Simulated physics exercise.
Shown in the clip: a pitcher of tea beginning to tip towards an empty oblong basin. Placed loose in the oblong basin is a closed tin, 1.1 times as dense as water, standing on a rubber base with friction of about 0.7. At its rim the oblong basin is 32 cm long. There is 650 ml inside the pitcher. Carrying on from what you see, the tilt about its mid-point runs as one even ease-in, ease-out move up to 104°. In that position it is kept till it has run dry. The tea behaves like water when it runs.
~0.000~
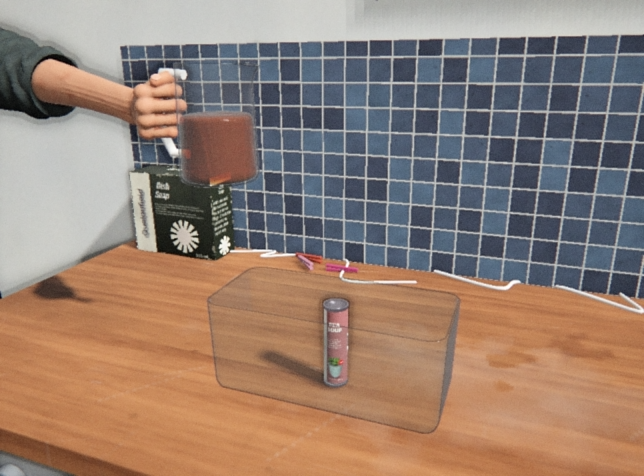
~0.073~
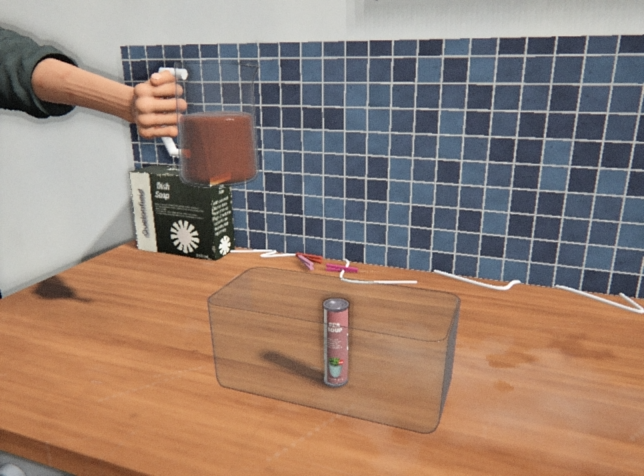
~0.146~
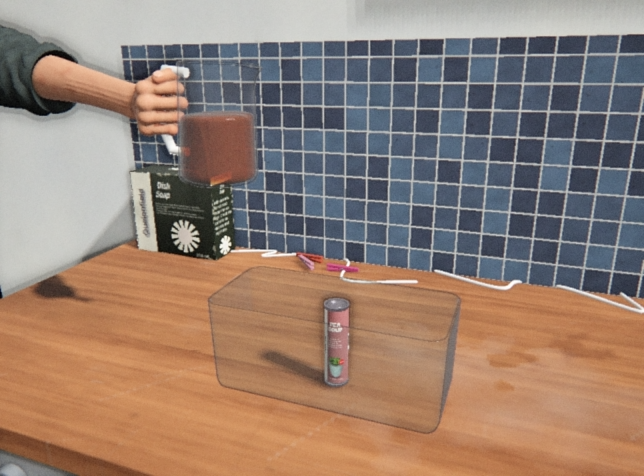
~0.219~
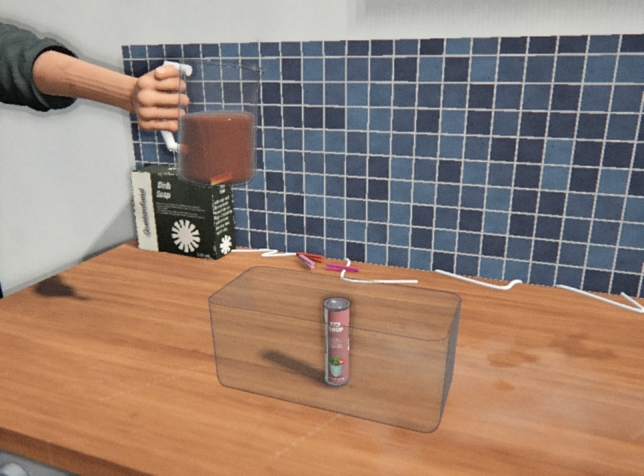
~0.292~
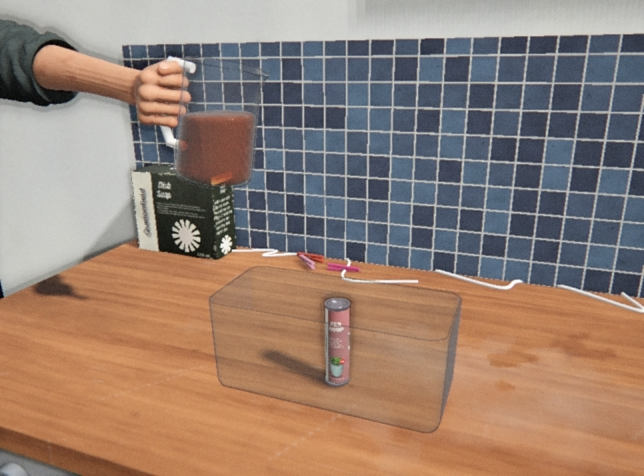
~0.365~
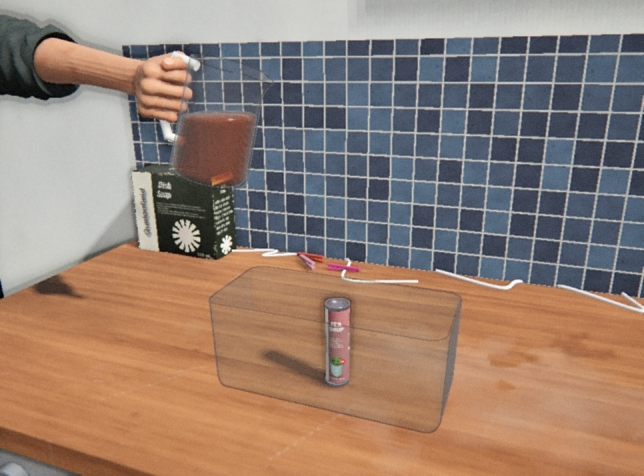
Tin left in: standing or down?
It does not keel over.
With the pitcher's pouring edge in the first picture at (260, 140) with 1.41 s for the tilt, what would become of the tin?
After that, the tin overturns.
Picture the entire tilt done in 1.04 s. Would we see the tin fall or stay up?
Then the tin does not tip.
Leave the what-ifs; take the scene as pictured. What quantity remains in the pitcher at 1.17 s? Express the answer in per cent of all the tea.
54 %.
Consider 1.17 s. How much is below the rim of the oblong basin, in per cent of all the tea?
Around 16 parts in a hundred.
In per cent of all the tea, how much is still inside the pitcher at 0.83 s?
Remaining: Near 98 % of the total.
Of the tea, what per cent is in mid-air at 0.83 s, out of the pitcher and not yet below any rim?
1 %.
After 0.83 s the tilt is 66° and 99 per cent is still to pour; the tin stands where it began.
After 1.17 s the tilt is 97° and 55 per cent is still to pour; the tin stands where it began.
After 1.52 s the tilt is 104° and 11 per cent is still to pour; the tin stands where it began.
After 1.91 s the tilt is 104° and 1 per cent is still to pour; the tin stands where it began.
In the end the tin stands where it began.
